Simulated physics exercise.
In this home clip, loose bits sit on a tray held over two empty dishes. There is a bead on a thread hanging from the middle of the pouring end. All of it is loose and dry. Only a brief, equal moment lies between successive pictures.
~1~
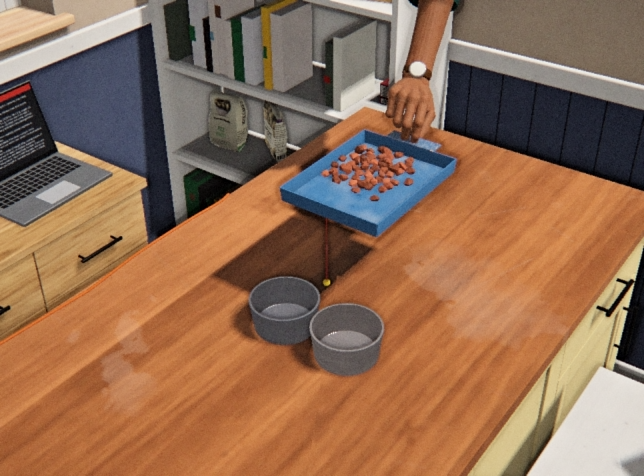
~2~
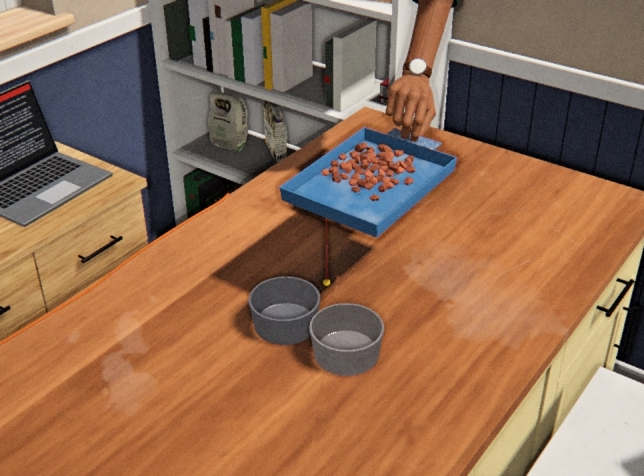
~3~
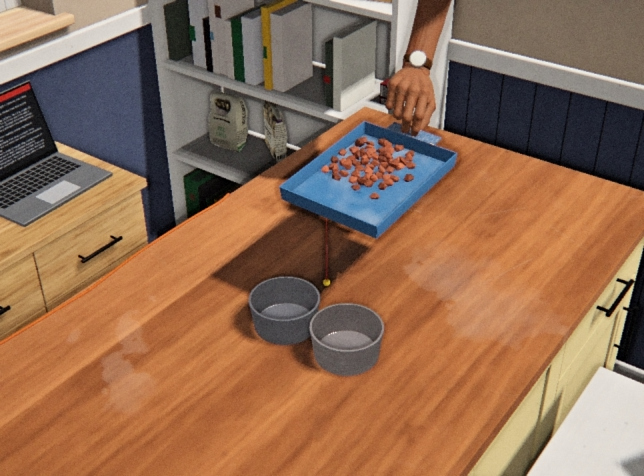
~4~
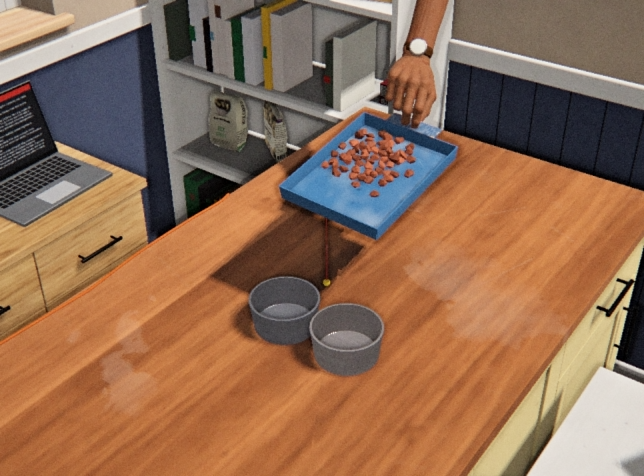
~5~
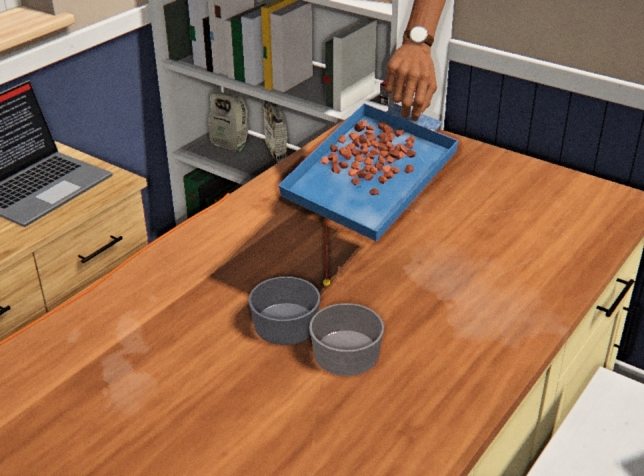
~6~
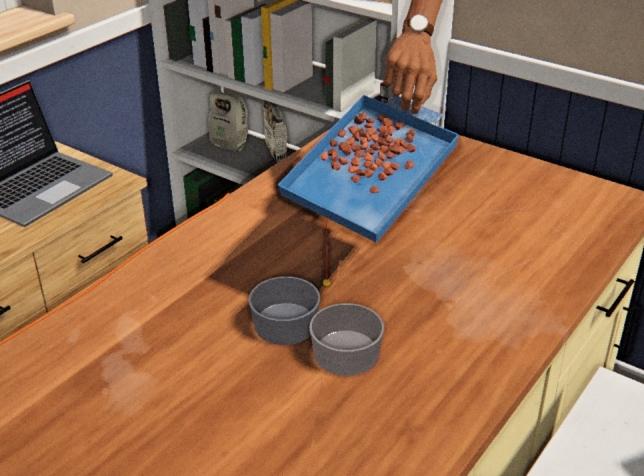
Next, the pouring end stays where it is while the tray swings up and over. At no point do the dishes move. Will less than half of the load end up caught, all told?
No - catch: Above fifty percent.
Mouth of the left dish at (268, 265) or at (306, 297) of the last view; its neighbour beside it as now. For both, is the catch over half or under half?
At the first place under half, at the second more than half.
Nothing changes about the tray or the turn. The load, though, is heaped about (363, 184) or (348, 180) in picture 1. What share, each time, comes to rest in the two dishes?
It would be roughly 80 per cent for the first and roughly 90 per cent for the second.
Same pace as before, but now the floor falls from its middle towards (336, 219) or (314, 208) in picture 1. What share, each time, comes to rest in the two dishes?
First case about 90 percent; second case about 70 percent.
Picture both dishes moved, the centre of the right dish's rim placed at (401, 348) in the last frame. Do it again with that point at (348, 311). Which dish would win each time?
Well, the first go goes to the leftmost dish, and the second to the rightmost dish.
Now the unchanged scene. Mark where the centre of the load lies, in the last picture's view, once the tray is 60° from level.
Centre estimate: (360, 219).
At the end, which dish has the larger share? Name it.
It's the one placed right that wins here.
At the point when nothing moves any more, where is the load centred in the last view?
Somewhere around (353, 347) in the last picture.
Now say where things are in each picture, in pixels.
Corners of the pouring end (282, 187) and (377, 223), level; middle of the load (375, 169), bits of crushed brick; left dish (263, 327); right dish (326, 357); bead on its thread (327, 282), in the first frame.
Corners of the pouring end (282, 187) and (377, 224), level; middle of the load (375, 167), in the second frame.
Corners of the pouring end (281, 186) and (377, 225), tipped barely, lowest at the right corner; middle of the load (375, 163), in the third frame.
Corners of the pouring end (281, 186) and (377, 228), tipped a little, lowest at the right corner; middle of the load (375, 158), in the fourth frame.
Corners of the pouring end (281, 185) and (376, 230), tipped a little, lowest at the right corner; middle of the load (375, 152), in the fifth frame.
Corners of the pouring end (280, 185) and (376, 232), tipped clearly, lowest at the right corner; middle of the load (375, 147); left dish (263, 327); right dish (326, 357), in the sixth frame.
Just after the last frame, tray tipped steeply; every one on the tray.
A moment on, tray tipped right over; roughly half on the tray; roughly half in the right dish; just a few outside both.
Further on, tray tipped past a quarter turn; the larger part in the right dish; about a tenth outside both; about a tenth in the air.
When it is over, tray tipped past a quarter turn; the larger part in the right dish; not one in the left dish; about a tenth outside both.
